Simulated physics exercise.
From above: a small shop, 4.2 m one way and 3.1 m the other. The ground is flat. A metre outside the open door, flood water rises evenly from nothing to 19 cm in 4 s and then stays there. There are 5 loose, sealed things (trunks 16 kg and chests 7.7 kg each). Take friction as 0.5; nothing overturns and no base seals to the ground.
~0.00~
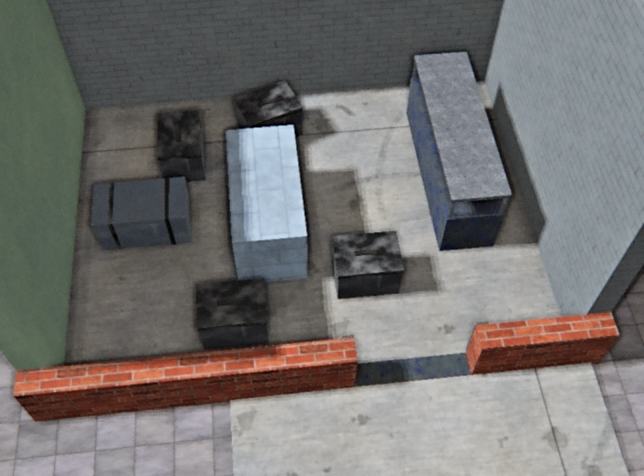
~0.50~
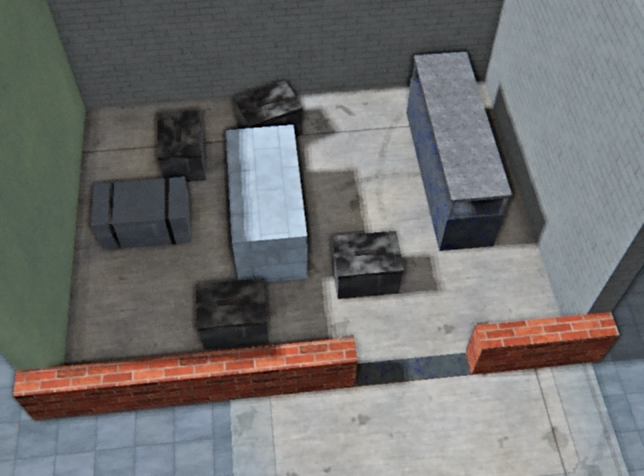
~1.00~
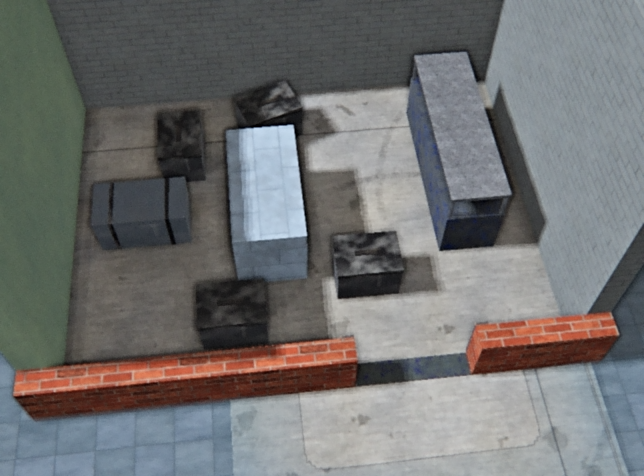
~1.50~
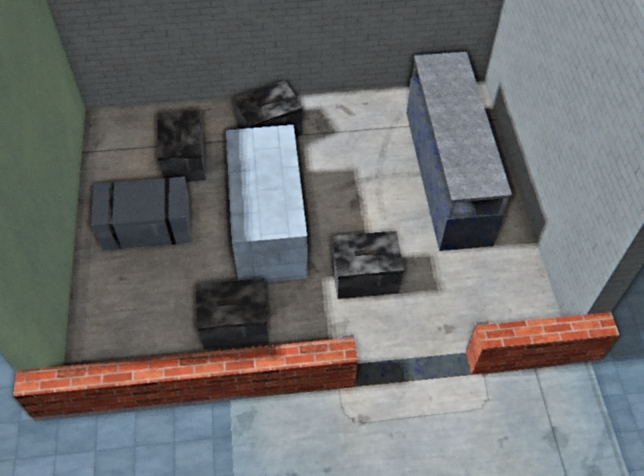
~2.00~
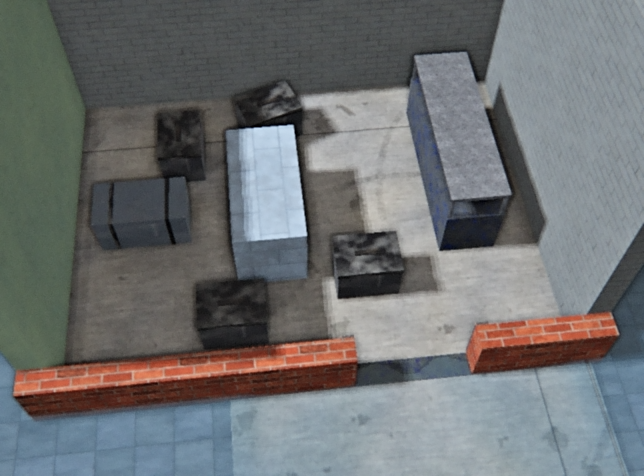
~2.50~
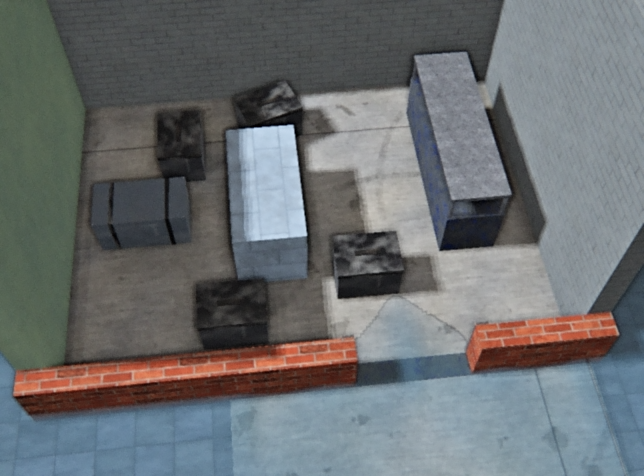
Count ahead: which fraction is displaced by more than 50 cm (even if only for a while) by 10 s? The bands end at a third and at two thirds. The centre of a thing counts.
It is between one and two thirds.
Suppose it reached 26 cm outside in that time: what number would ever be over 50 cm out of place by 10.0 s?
Then 4.
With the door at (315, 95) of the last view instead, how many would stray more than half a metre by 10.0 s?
Then 4.
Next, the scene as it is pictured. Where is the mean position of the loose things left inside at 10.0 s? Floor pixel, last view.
Around (170, 217).
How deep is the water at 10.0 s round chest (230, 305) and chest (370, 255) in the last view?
About 3 and 4 cm.
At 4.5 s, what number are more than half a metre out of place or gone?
I count 1.
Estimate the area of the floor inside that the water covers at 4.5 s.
Some 4.5 m2.
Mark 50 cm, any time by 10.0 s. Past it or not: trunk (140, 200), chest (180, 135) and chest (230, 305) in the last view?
In turn: Under, past it, short of it.
After 3.5 s 0 of 5 are over 50 cm from their spots; 0 afloat.
After 4.5 s 1 of 5 are over 50 cm from their spots; 0 afloat.
After 7.0 s 2 of 5 are over 50 cm from their spots; 1 afloat.
After 10.0 s 3 of 5 are over 50 cm from their spots, and 3 have been at some point; 2 afloat.
